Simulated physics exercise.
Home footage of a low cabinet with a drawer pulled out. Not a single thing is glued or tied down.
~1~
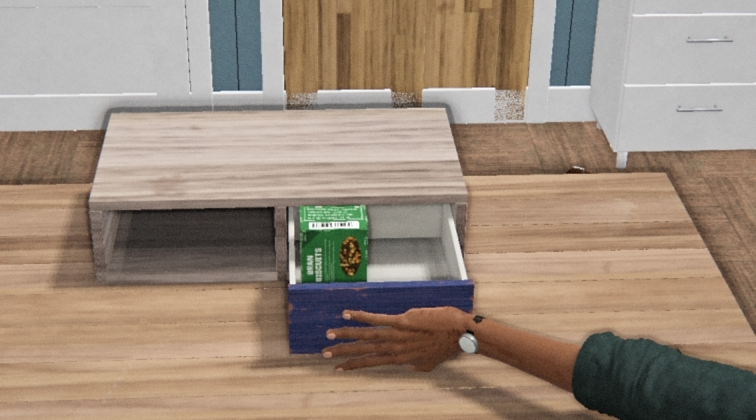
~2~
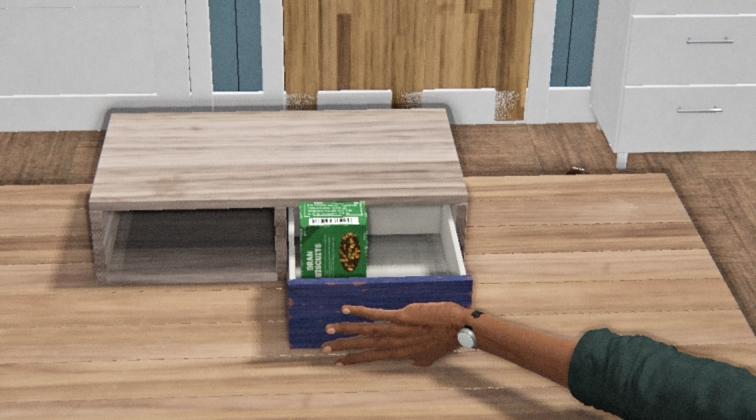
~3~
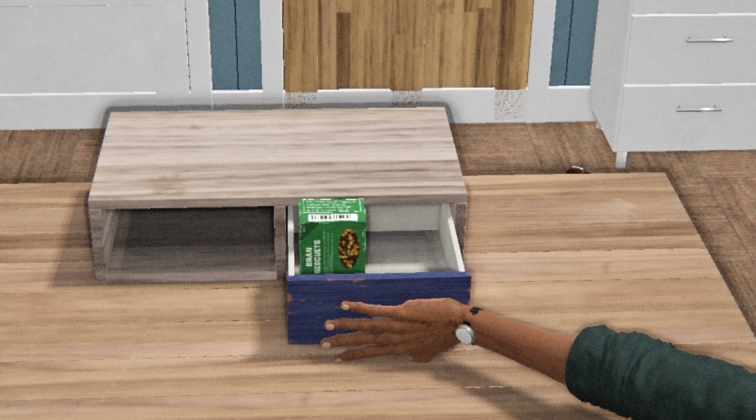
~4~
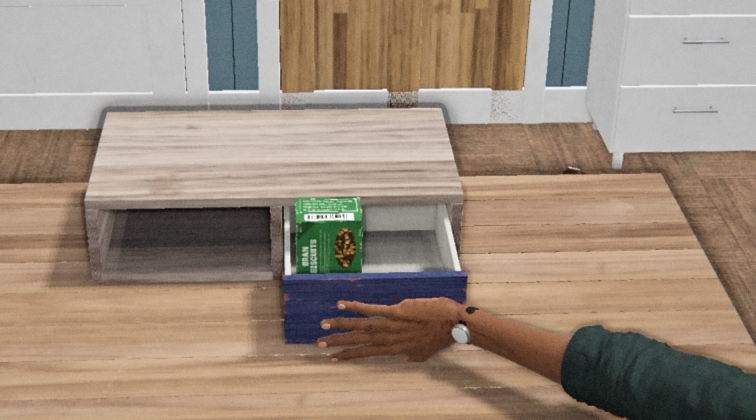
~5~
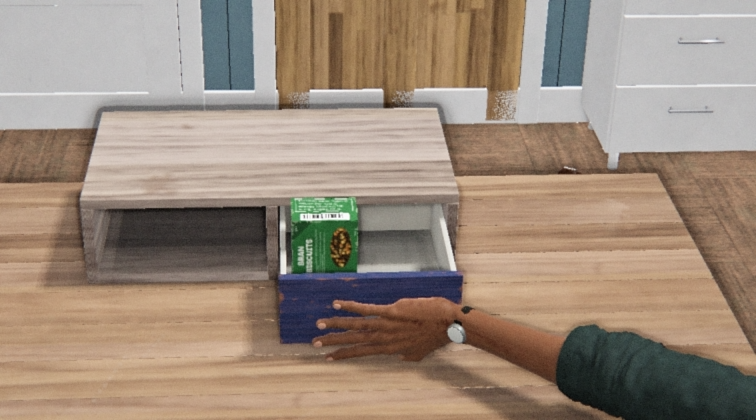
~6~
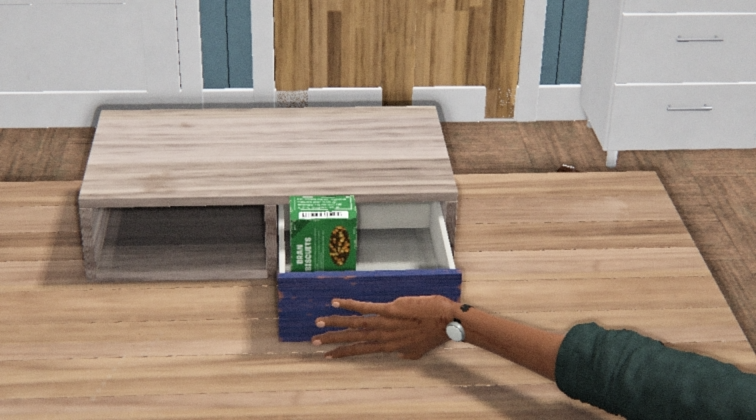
A hand nudges the wide-open blue drawer very slightly inward, with a green box inside.
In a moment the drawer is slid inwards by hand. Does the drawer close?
It gets stuck open.
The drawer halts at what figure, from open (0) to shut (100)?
It halts at about 50 percent of the way.
Then, 0.28 s past the last view, drawer starting in.
Then, 0.42 s past the last view, drawer about half in.
Finally, the drawer stays ajar.
